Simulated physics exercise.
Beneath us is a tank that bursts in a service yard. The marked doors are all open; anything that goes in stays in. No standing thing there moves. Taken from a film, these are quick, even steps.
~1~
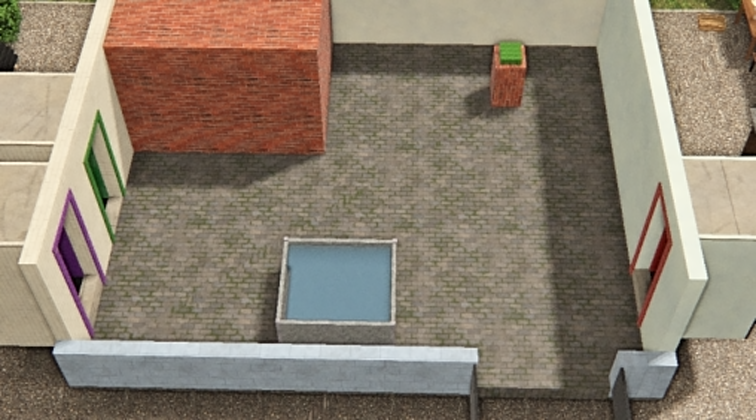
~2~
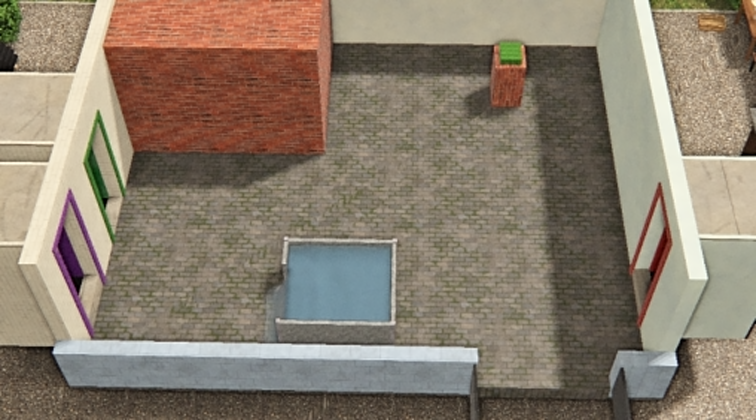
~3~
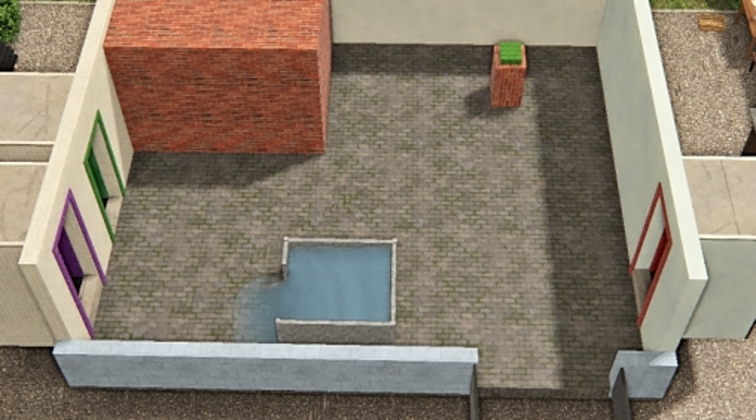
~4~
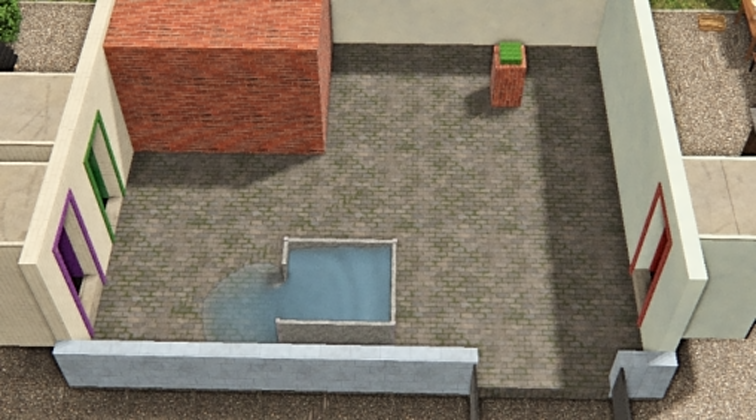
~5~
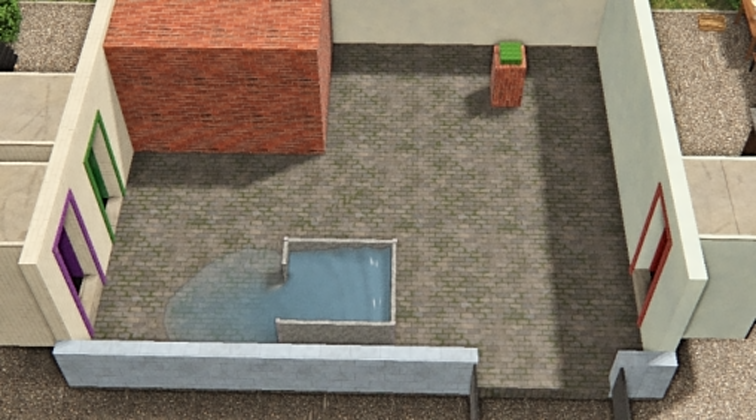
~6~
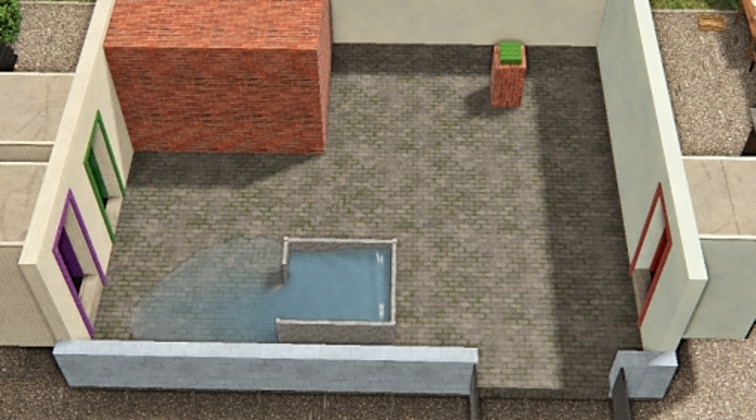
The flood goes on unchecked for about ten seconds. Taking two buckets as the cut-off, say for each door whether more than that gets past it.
In order: The green door counts as over; the red door counts as not over; the purple door counts as not over.
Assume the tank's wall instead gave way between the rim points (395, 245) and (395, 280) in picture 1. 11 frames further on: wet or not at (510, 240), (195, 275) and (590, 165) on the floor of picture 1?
The first spot is swamped, the second spared, the third swamped.
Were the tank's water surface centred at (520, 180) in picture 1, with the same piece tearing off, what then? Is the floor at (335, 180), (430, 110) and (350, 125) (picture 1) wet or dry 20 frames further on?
Soaked, bone-dry, soaked.
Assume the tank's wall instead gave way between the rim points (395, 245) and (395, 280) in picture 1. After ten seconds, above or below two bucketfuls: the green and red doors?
I'd say the green one lets in too little, and the red one lets in too little.
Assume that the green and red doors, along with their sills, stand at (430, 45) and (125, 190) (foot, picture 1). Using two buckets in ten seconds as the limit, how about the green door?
Well, in that case the green door comes up short.
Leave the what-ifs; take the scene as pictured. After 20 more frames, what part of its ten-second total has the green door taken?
Approximately 40 per cent.
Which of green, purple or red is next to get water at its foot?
I pick the purple door.
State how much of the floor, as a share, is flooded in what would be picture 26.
I'd put it at roughly 20 per cent.
A moment on, water covers 15 % of the floor; the green door not reached, the red door not reached, the purple door wet at the sill, nothing in.
Next, water covers 15 % of the floor; the green door under two buckets in, the red door not reached, the purple door wet at the sill, nothing in.
Then, water covers 20 % of the floor; the green door over two buckets in, the red door not reached, the purple door under two buckets in.
Later, water covers 40 % of the floor; the green door over two buckets in, the red door not reached, the purple door under two buckets in.
In the end, water covers 70 % of the floor; the green door over two buckets in, the red door wet at the sill, nothing in, the purple door under two buckets in.
